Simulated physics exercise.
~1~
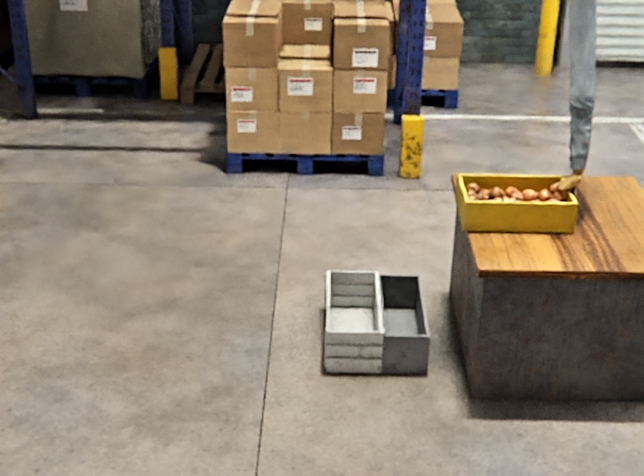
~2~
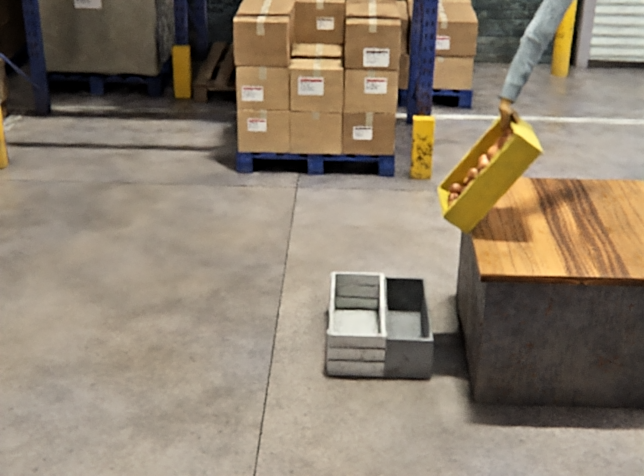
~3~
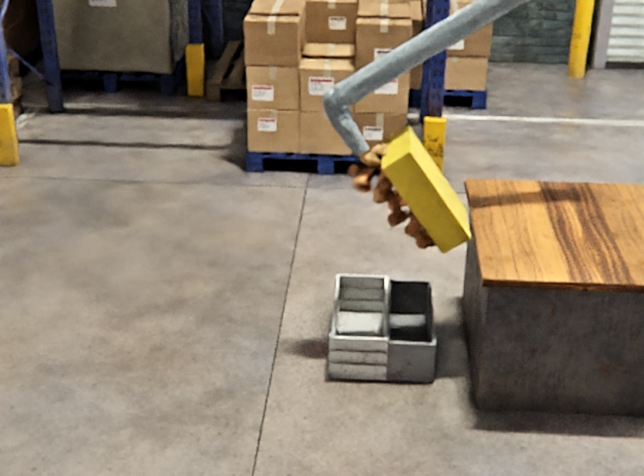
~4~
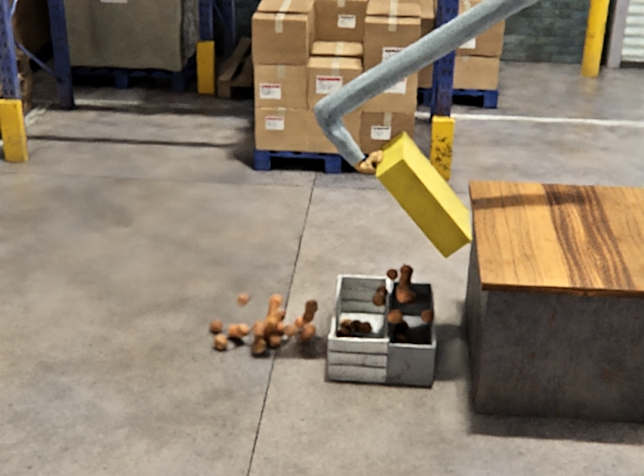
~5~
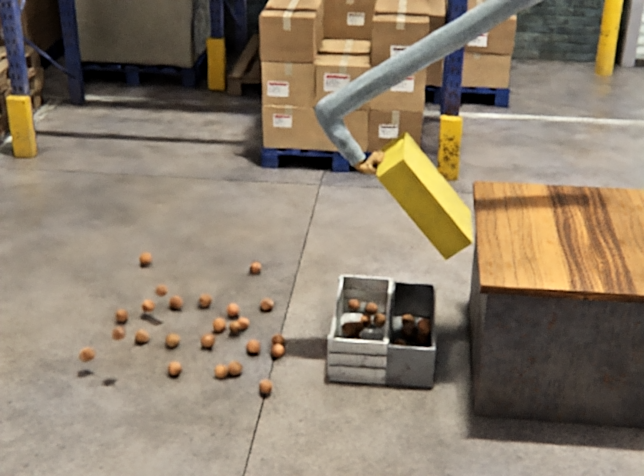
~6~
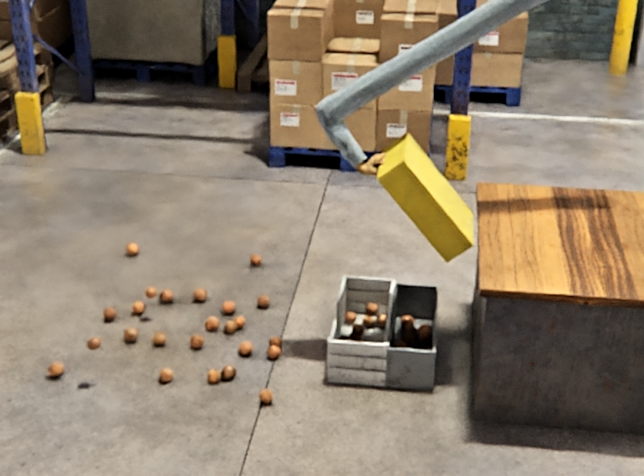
The video shows a robotic arm tipping a yellow tote of small round brown pieces off a wooden-topped bench in a warehouse, spilling them leftward. Some land in the grey and white boxes below, while many scatter across the floor to the left, and the tote stays tilted.
